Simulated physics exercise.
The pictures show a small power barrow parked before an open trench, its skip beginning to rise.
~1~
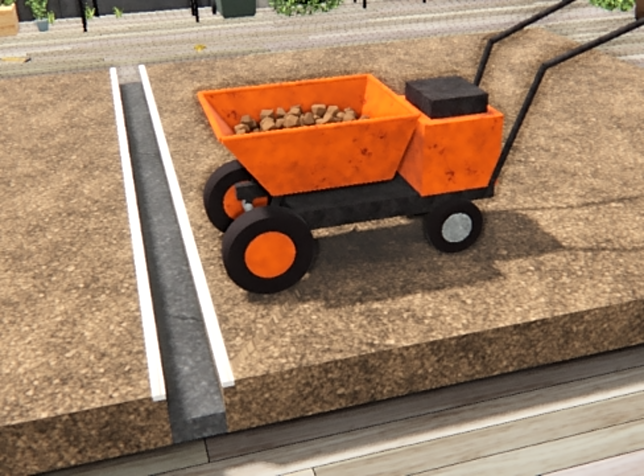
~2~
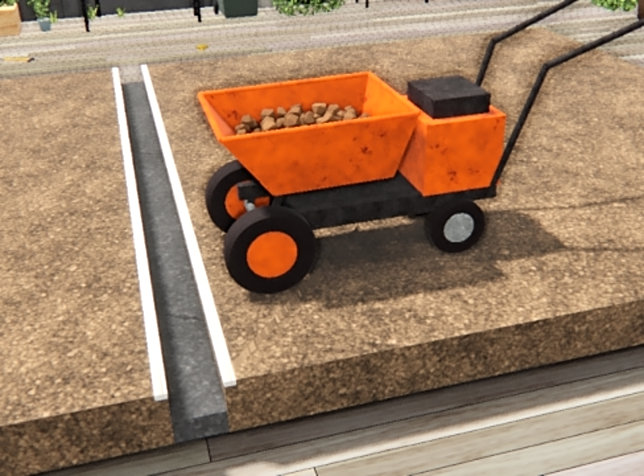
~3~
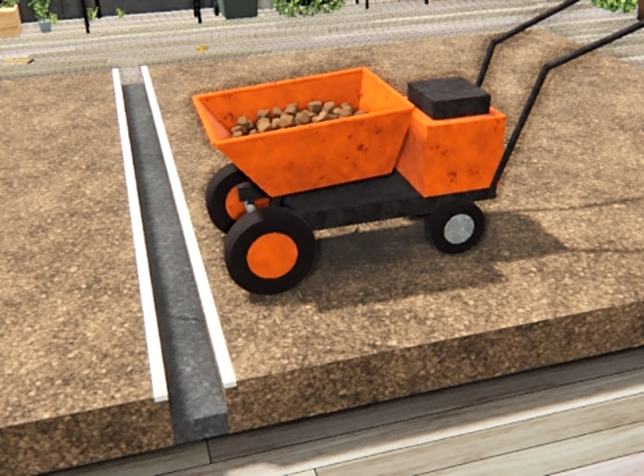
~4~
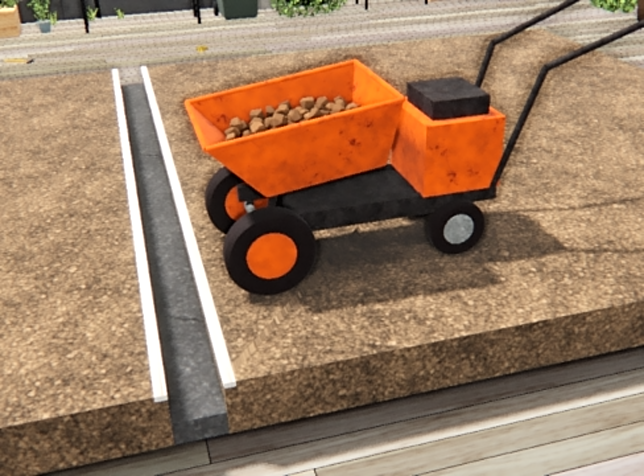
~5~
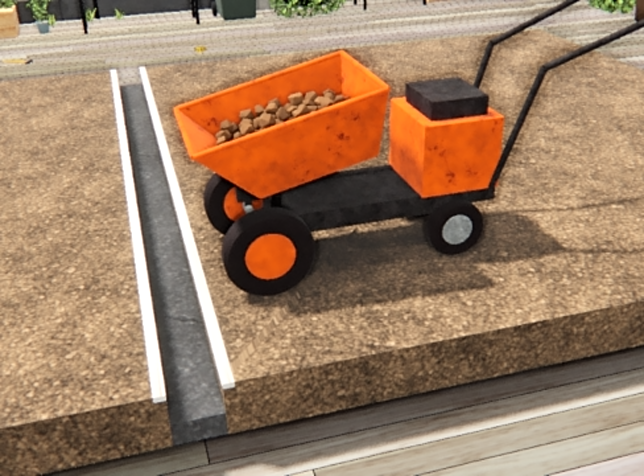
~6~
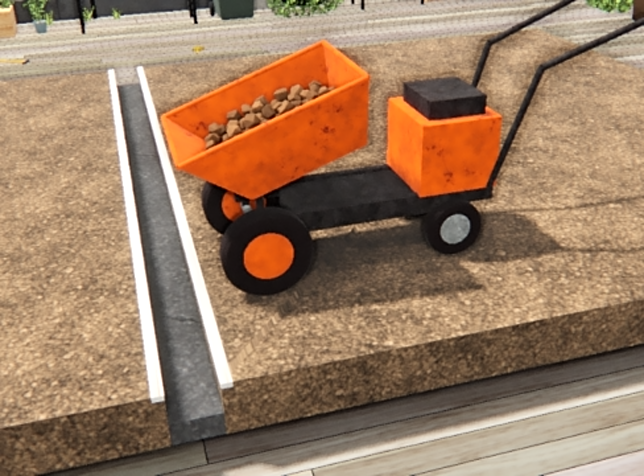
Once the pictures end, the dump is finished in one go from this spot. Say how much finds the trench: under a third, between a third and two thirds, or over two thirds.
It catches less than a third.
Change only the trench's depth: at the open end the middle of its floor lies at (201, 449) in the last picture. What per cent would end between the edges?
Some 0 per cent.
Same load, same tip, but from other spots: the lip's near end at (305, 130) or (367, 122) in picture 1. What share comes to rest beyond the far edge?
The first gives 10 %, the second 0 %.
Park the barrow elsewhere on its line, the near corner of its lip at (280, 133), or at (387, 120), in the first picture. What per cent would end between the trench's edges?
Near 70 % and 20 %.
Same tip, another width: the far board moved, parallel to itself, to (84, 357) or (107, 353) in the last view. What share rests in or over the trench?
First some 70, then 40 per cent.
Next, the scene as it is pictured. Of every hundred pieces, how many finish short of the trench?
Some 0 per cent.
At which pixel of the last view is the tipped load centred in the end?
Roughly at (82, 285).
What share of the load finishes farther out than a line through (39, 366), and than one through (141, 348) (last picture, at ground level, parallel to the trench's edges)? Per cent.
The first gives 20 %, the second 90 %.
Shortly afterwards, skip tipped steeply; the whole lot in the skip.
Next, skip tipped right over; the bulk in the skip; near a quarter beyond it; only a few falling.
Some moments later, skip tipped right over; near a quarter in the skip; only a few in or heaped over the trench; the bulk beyond it.
In the end, skip tipped right over; a little in the skip; only a few in or heaped over the trench; the bulk beyond it.
